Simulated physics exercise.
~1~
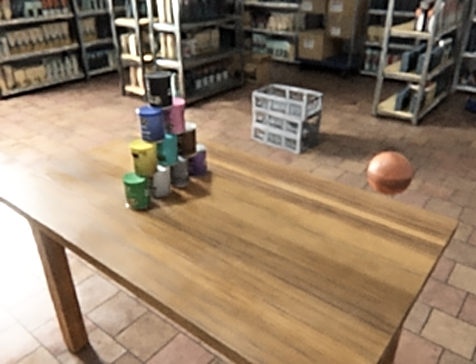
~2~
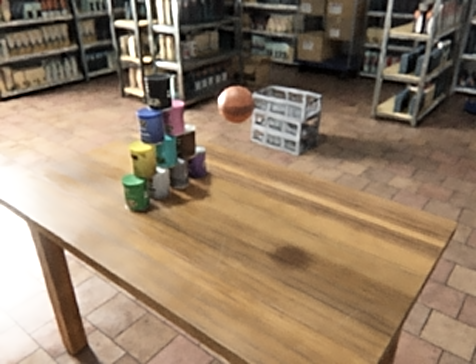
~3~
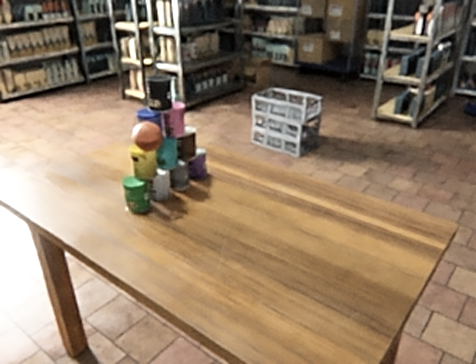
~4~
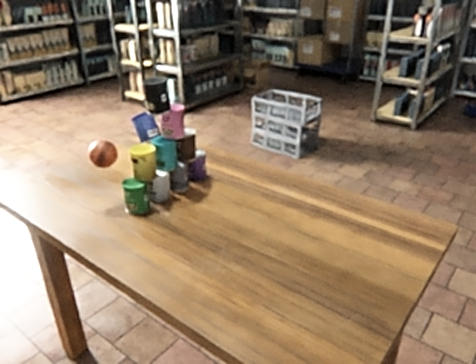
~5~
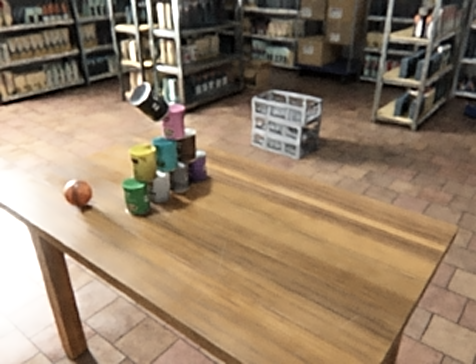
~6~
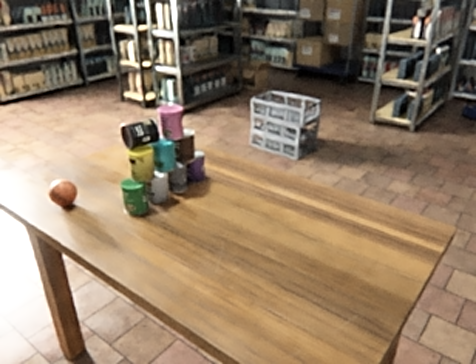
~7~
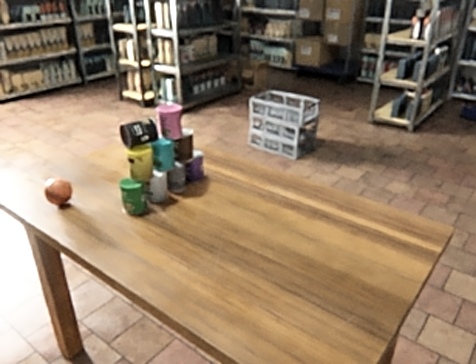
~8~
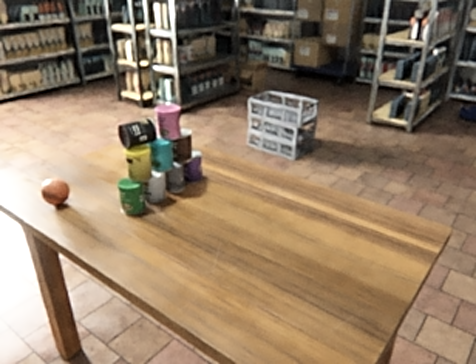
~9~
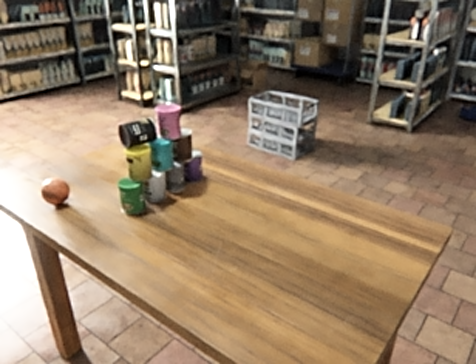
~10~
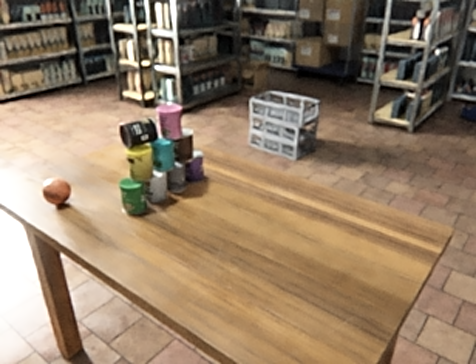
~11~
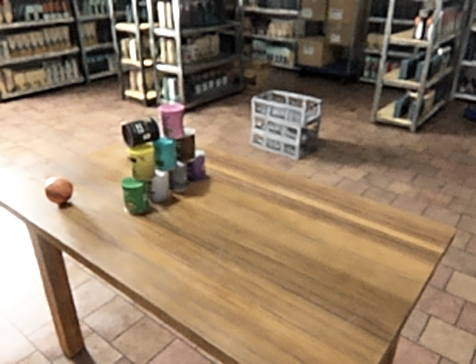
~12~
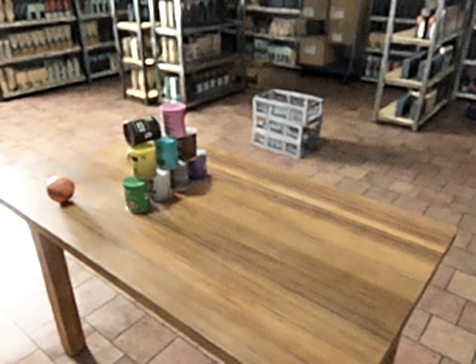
An orange ball flies in from the right over a bare wooden table, seen from above by a slightly swaying camera in a room with loaded metal shelves, a tiled floor and a grey crate. Toward the table's left side stands a pile of colourful tins, with green, white, grey and purple below, yellow and others above, and black on top. The ball strikes the blue tin high in the pile, which tips back and drops out of sight. The ball continues left and settles near the table's left edge. The black tin tilts, falls and ends on its side above the yellow tin, which stays upright.
